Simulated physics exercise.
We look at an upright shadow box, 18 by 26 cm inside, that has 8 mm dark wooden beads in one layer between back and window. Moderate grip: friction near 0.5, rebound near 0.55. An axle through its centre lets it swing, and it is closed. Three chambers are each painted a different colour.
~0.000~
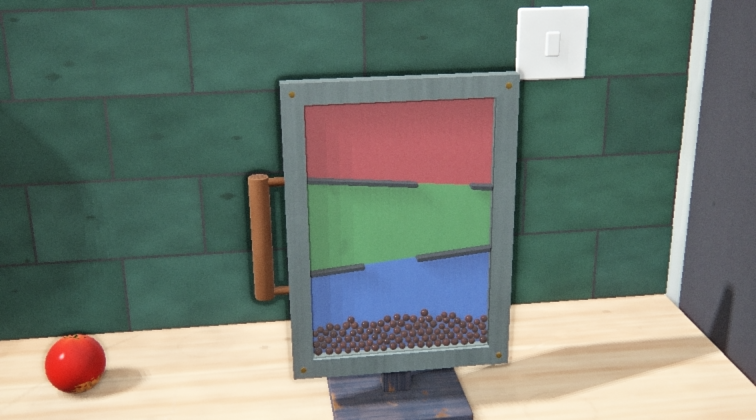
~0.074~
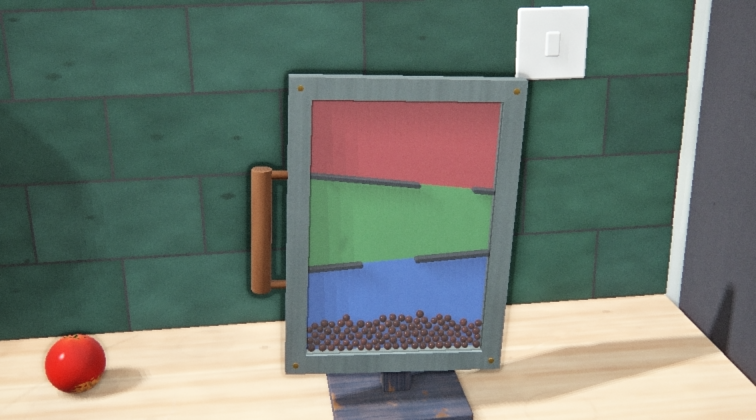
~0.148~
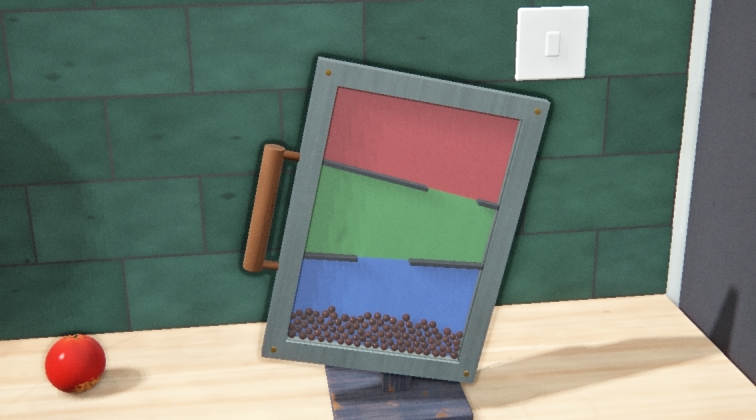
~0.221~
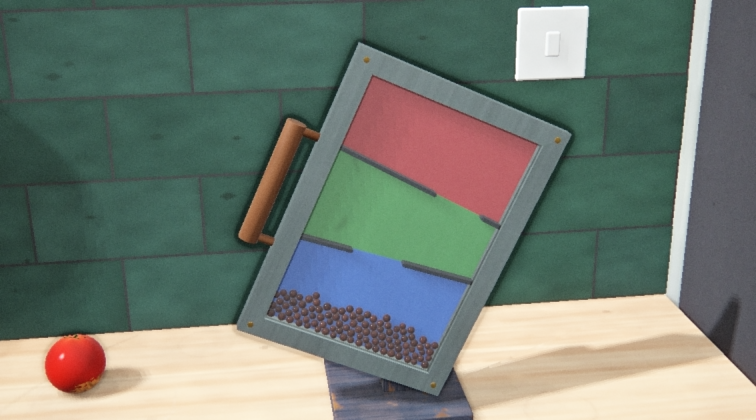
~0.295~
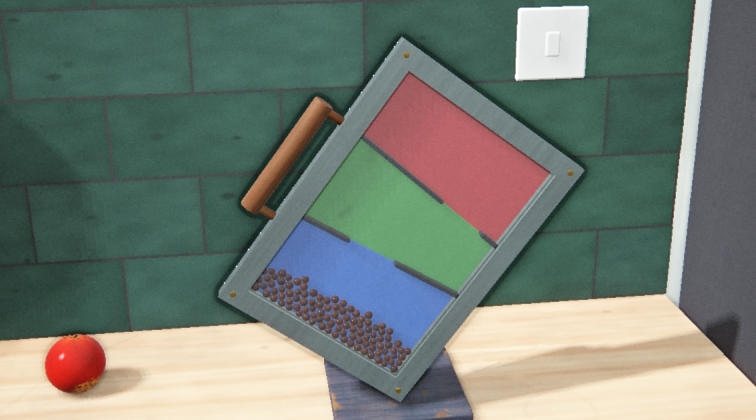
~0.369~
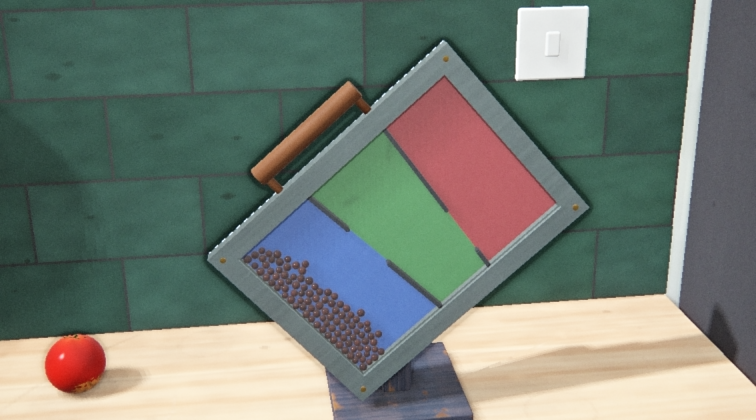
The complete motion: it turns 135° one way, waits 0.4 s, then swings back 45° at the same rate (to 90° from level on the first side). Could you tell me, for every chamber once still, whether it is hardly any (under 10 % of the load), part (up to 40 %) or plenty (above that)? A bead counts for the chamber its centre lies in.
Red chamber is hardly any, blue chamber is plenty, green chamber is hardly any.
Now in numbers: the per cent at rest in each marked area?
Tally: Red chamber = 5; blue chamber = 95; green chamber = 0.
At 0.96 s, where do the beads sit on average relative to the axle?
It sits around 9 cm to the left and around 1 cm up.
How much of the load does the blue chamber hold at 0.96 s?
Roughly 95 per cent.
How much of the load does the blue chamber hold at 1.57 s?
About 95 % of the load.
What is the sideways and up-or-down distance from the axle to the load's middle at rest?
Offset approx. 7 cm left, 6 cm below.
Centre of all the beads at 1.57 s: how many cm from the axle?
Some 8 cm left and 3 cm below.
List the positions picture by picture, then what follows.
Level; about 100 beads; load centre (401, 333); top bead (424, 313); red (403, 141), blue (403, 304), green (394, 222), in the first frame.
Turned 3° clockwise; load centre (395, 334); top bead (346, 318), in the second frame.
Turned 13° clockwise; load centre (377, 333); top bead (332, 309); wall ends (300, 255) to (355, 259), (411, 262) to (484, 266), (319, 161) to (426, 188), (479, 202) to (500, 207), in the third frame.
Turned 25° clockwise; load centre (355, 328); top bead (283, 293), in the fourth frame.
Turned 37° clockwise; load centre (336, 319); top bead (271, 271), in the fifth frame.
Turned 49° clockwise; load centre (322, 309); top bead (262, 251); red (470, 170), blue (340, 284), green (401, 219), in the sixth frame.
After 0.96 s, it stands 135° clockwise; the beads' middle is 9 cm left of and 1 cm above the centre; blue 95 %, green 5 %.
After 1.57 s, it stands 113° clockwise; the beads' middle is 8 cm left of and 3 cm below the centre; red 5 %, blue 95 %.
After 1.78 s, it stands 90° clockwise; the beads' middle is 6 cm left of and 6 cm below the centre; red 5 %, blue 95 %.
Settled by 2.3 s, it stands 90° clockwise; red 5 %, blue 95 %, green 0 %.
